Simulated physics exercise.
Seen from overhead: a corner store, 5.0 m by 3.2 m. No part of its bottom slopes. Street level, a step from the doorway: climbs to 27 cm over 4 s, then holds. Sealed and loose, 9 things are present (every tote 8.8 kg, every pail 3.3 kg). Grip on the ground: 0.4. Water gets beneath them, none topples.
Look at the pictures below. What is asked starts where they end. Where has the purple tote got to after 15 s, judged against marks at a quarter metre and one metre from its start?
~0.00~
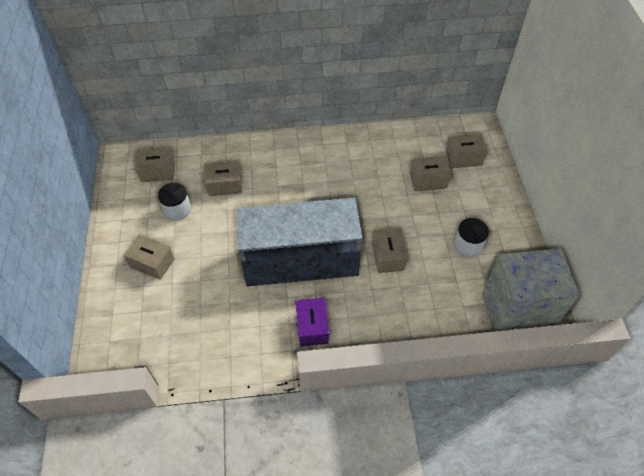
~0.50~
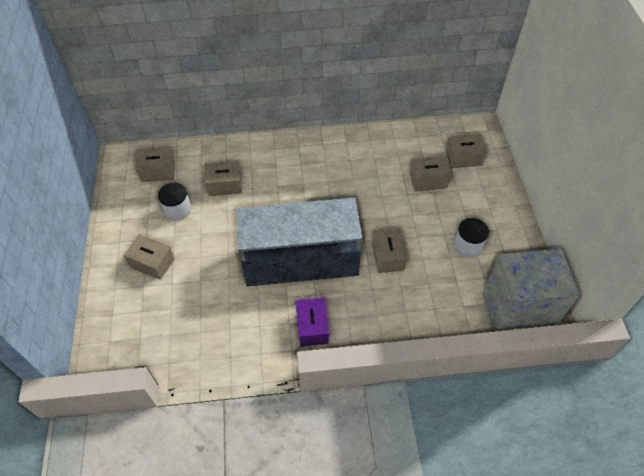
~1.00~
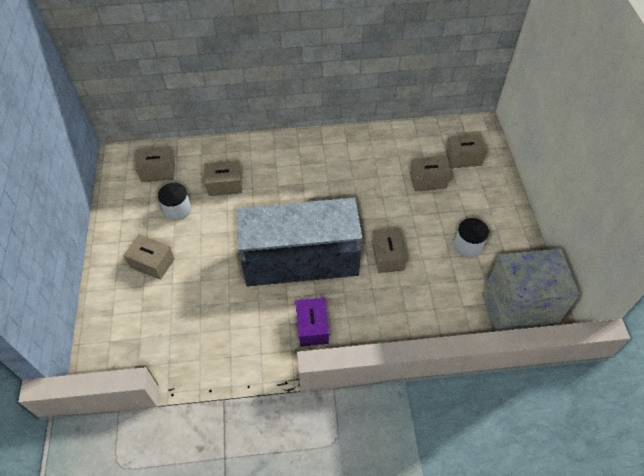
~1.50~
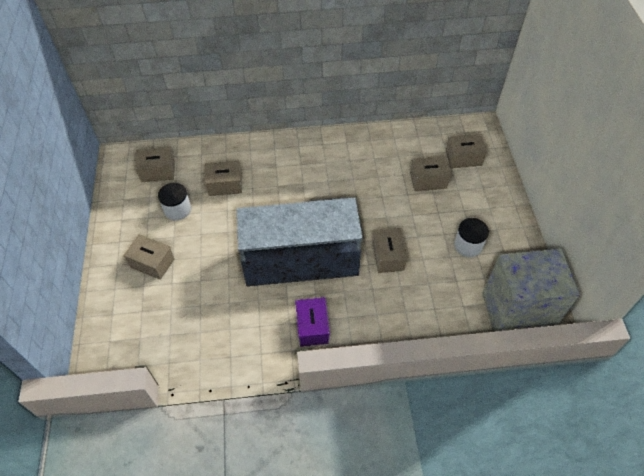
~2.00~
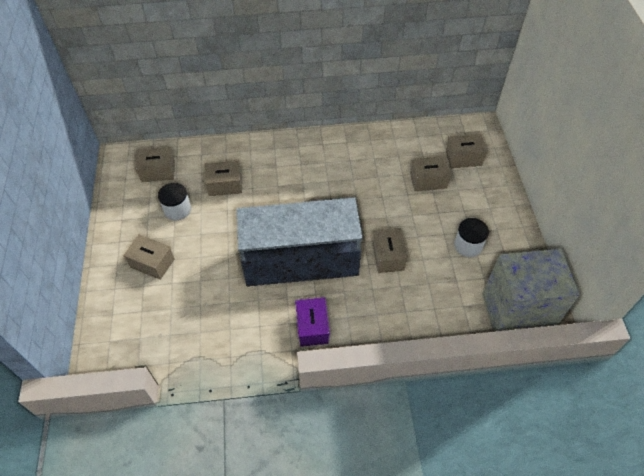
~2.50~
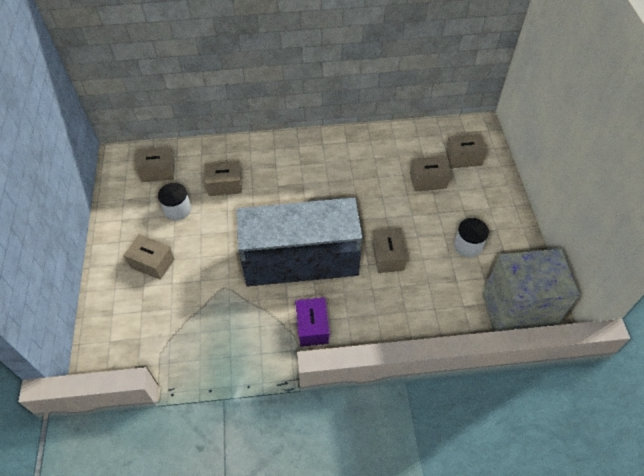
The purple tote is between the two marks.
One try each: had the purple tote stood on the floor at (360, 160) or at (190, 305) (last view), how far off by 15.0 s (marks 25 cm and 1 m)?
I'd expect it to get swept far off the first time and to get swept far off the second time.
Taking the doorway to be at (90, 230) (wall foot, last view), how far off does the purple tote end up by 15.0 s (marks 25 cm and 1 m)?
Observation: Purple tote large displacement.
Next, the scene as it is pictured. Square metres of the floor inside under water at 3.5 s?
Near 3.0 m2 in all.
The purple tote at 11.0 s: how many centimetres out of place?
It is about 20 cm out of place by then.
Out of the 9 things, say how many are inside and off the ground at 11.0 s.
The count is 9.
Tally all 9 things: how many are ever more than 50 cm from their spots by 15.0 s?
By my count, 9.
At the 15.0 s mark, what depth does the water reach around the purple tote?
16 cm, roughly.
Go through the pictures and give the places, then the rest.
In the first frame, the purple tote at (312, 317), on the bottom; water covers 0.0 m2; 0 of 9 have shifted.
In the second frame, the purple tote at (312, 317), on the bottom; water covers 0.0 m2; 0 of 9 have shifted.
In the third frame, the purple tote at (312, 317), on the bottom; 0.0 m2 under water; 0 of 9 have shifted.
In the fourth frame, the purple tote at (312, 317) rests on the ground; water covers 0.0 m2; 0 of 9 have shifted.
In the fifth frame, the purple tote at (312, 317) rests on the ground; 0.2 m2 under water; 0 of 9 have shifted.
In the sixth frame, the purple tote at (312, 317) rests on the ground; water covers 0.9 m2; 0 of 9 have shifted.
After 3.5 s the purple tote is near (312, 317), 0.0 m from its start, aground; 0 afloat.
After 6.8 s the purple tote is near (344, 332), 0.3 m from its start, aground; 3 afloat.
After 11.0 s the purple tote is near (330, 322), 0.2 m from its start, afloat; 9 afloat.
After 15.0 s the purple tote is near (366, 298), 0.5 m from its start, afloat; 9 afloat.
